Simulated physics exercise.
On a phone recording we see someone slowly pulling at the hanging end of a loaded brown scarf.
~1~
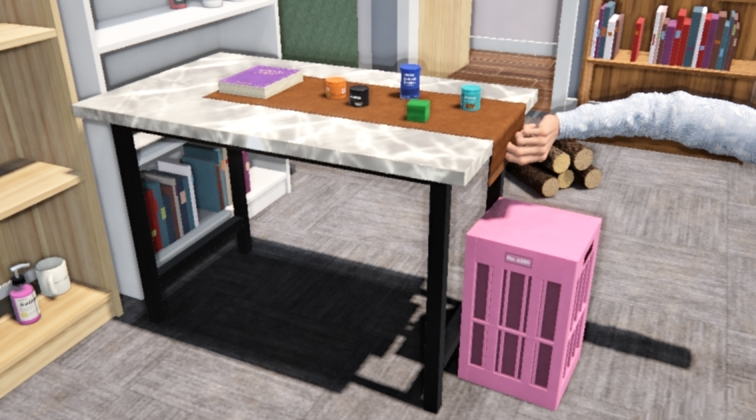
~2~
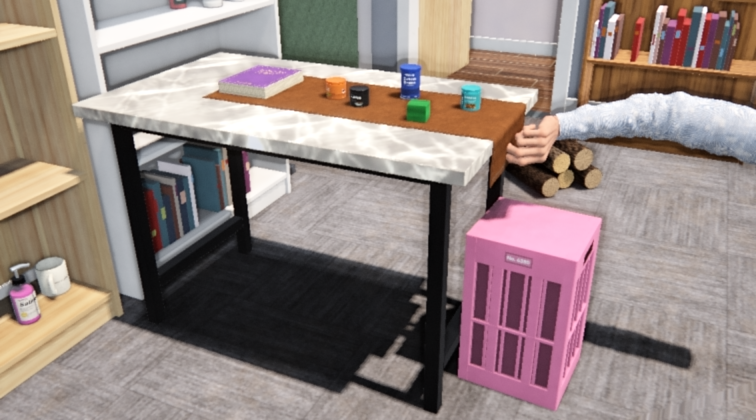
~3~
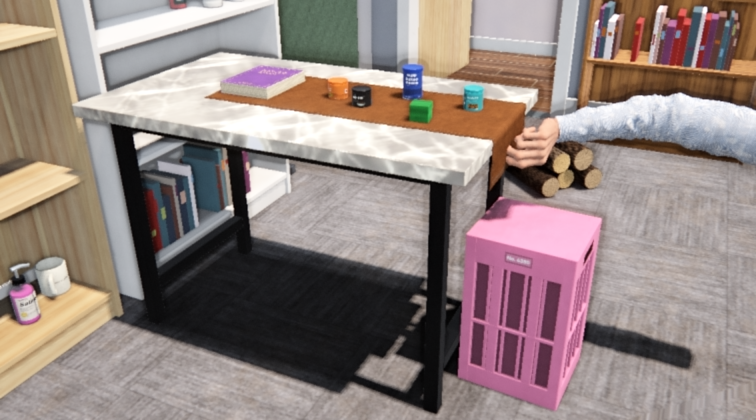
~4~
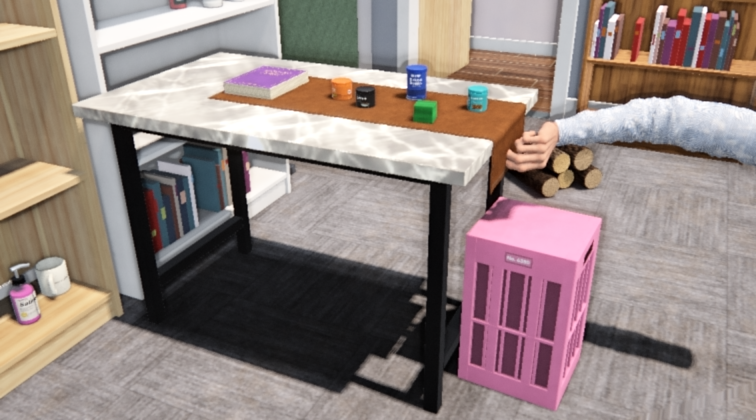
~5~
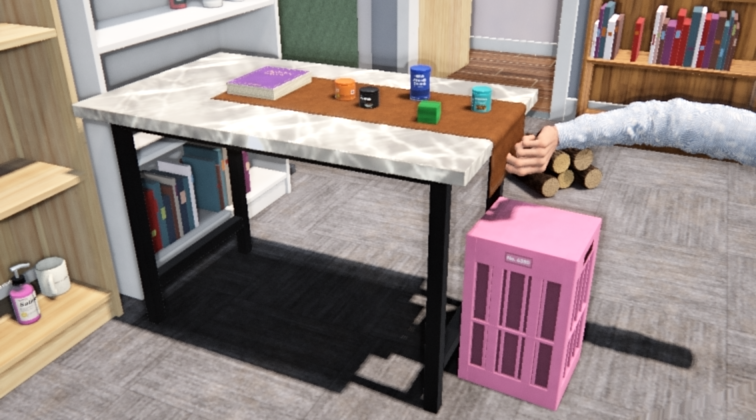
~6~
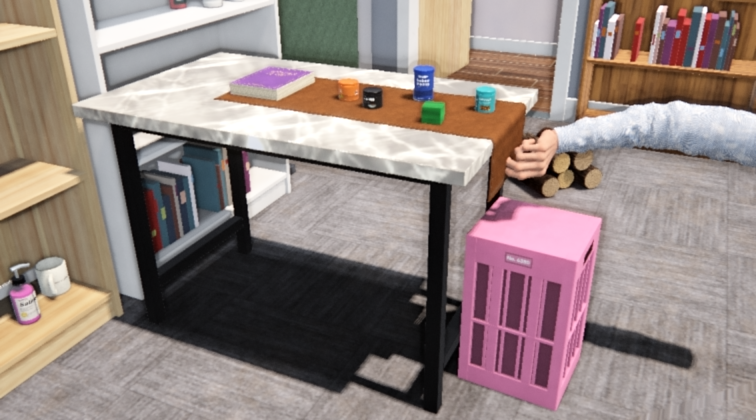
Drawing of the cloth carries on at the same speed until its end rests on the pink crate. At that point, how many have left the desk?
The drop will claim one item.
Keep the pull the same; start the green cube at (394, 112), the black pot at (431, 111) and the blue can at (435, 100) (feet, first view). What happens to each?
The green cube ends up still aboard, the black pot ends up still aboard, the blue can ends up still aboard.
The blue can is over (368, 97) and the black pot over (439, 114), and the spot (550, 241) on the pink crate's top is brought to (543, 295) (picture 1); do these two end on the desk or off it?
Observed: Blue can remains seated; black pot departs.
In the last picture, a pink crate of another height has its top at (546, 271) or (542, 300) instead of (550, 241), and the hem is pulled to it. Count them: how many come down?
Over the edge: 2, then 3.
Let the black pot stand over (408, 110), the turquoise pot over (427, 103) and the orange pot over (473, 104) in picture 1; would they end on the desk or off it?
In the end the black pot is still up there, the turquoise pot is still up there and the orange pot is no longer up there.
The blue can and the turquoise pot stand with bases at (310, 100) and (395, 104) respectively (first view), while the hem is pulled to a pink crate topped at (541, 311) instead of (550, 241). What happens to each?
First the blue can: It is still up there. Then the turquoise pot: It ends off the top.
Early on, hem near (505, 200); all still up.
Midway, hem on the crate; turquoise pot gone.
Finally, hem on the crate; turquoise pot gone. The answer is one.
